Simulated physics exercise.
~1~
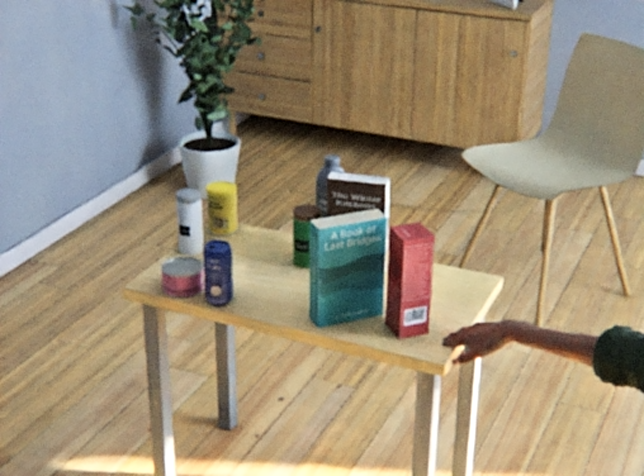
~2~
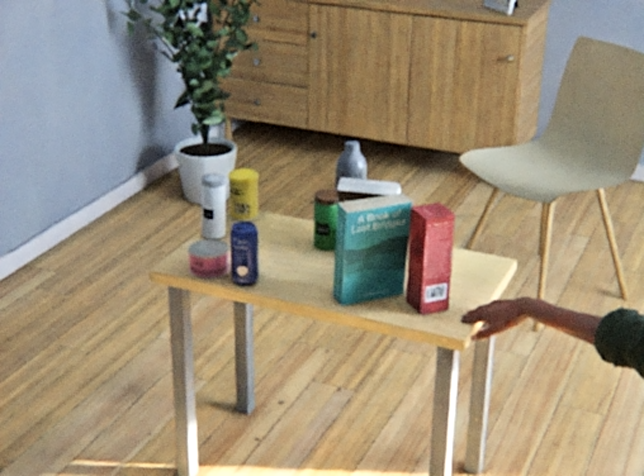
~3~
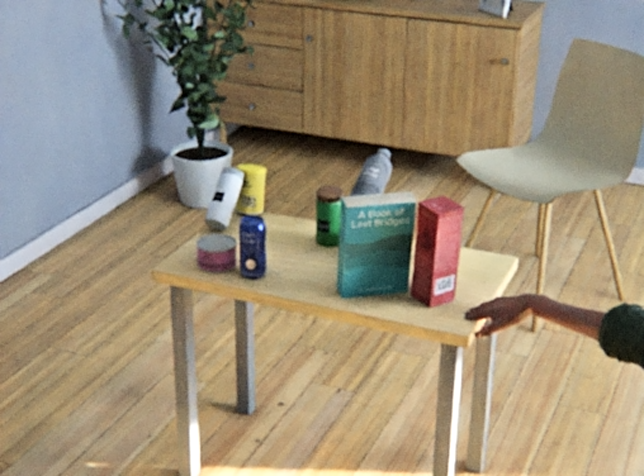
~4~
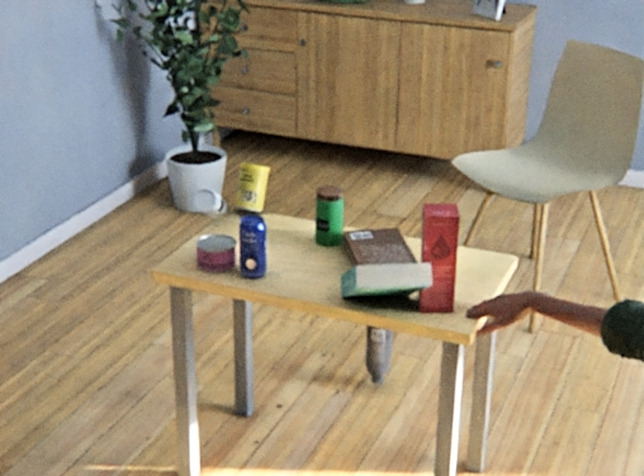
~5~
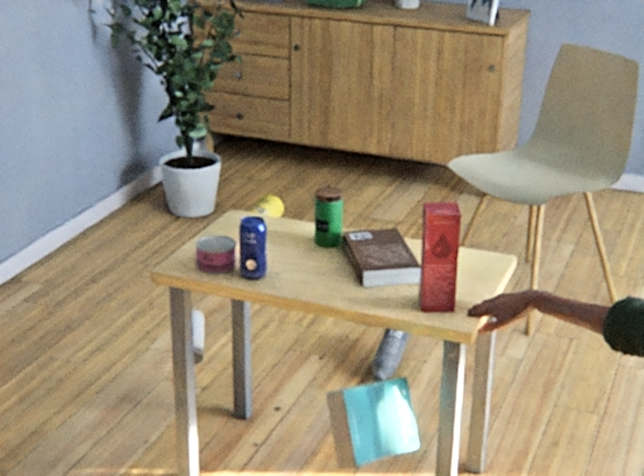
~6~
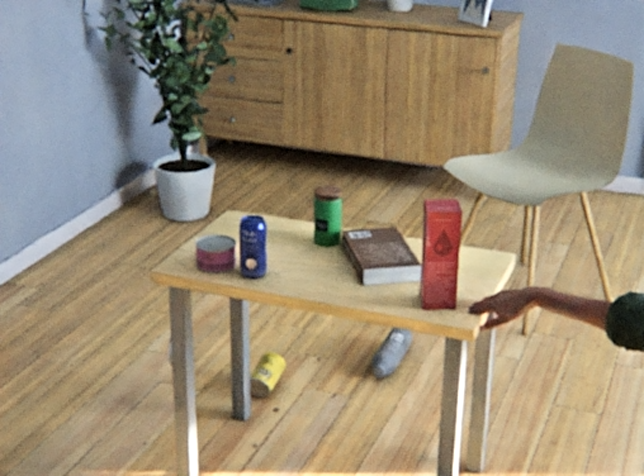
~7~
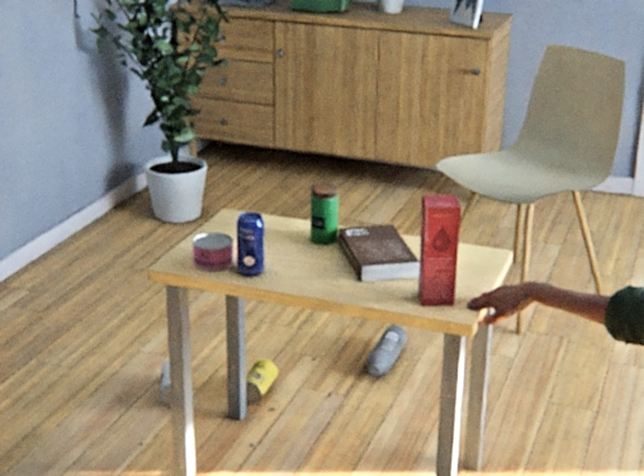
A hand at the right edge jolted a small wooden table, and the brown book toppled flat on top while the grey bottle, turquoise book, white jar and yellow tin fell off, leaving the red carton and three cans and tubs standing.
